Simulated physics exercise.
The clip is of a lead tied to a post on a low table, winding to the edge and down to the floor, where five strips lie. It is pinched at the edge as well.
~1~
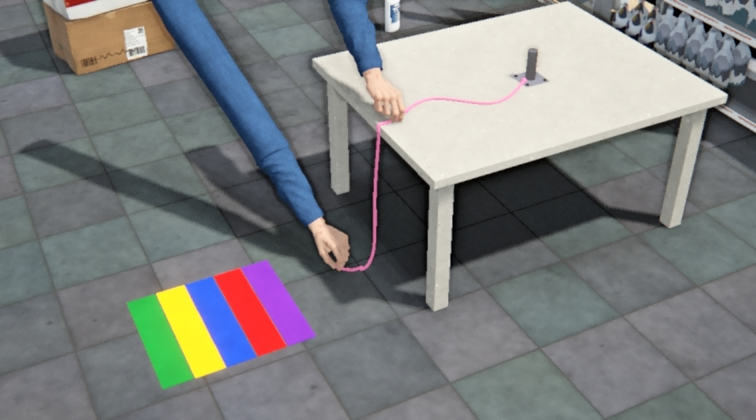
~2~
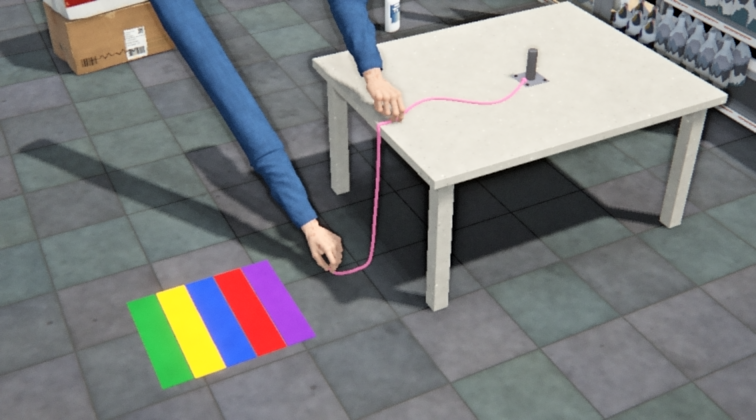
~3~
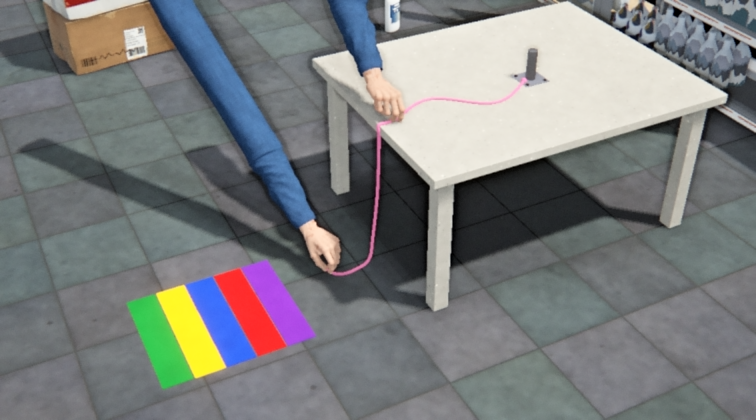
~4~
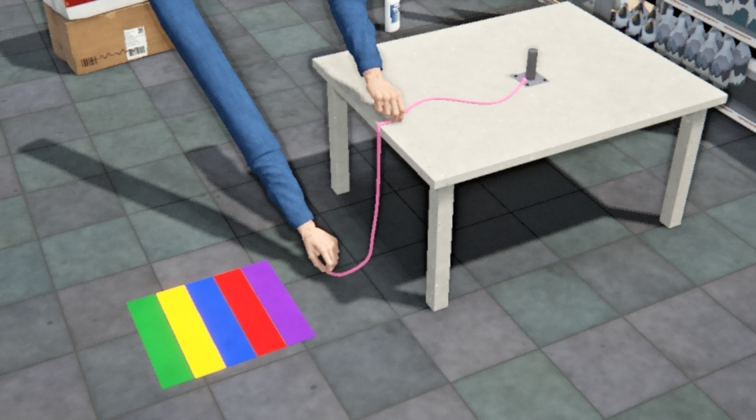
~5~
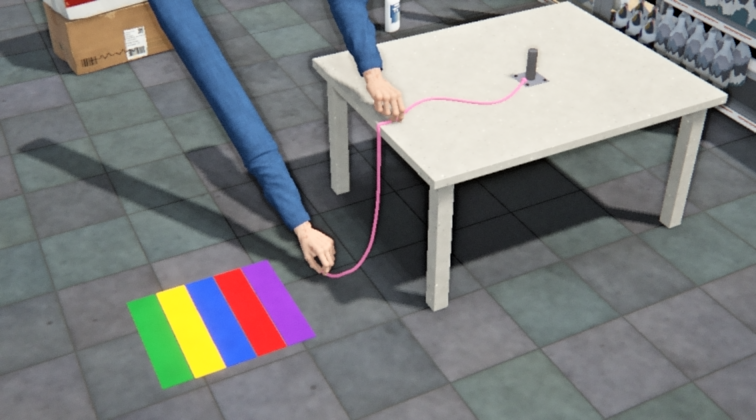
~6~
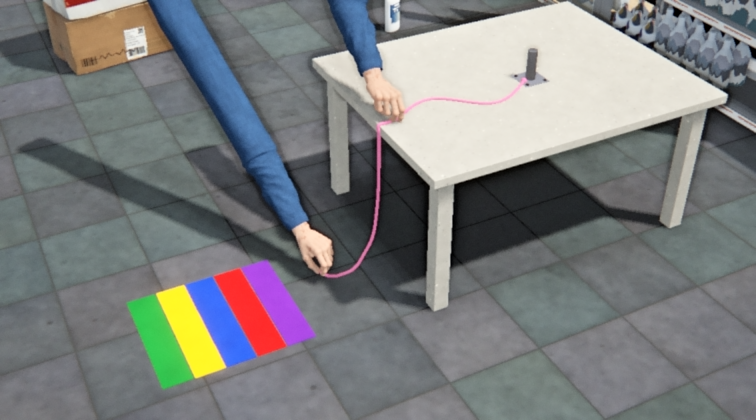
In a shop-like room with a tiled floor, a pink cord runs from a dark post across a pale table and over its edge, where one hand pins it. The other hand, holding the cord's low end near five coloured strips, shifts slightly left toward the purple one while the rest stays nearly still.
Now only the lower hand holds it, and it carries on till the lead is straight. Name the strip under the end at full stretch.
Over blue.
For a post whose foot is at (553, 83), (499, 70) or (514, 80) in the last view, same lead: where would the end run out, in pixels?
About (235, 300), (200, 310) and (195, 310).
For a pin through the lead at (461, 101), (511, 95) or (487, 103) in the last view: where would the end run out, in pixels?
Near (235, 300), (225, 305) and (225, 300).
Soon after, end near (271, 288); over purple.
After that, end near (235, 299); over red.
At the stop, end near (215, 306); over blue. The end stops over the blue strip.
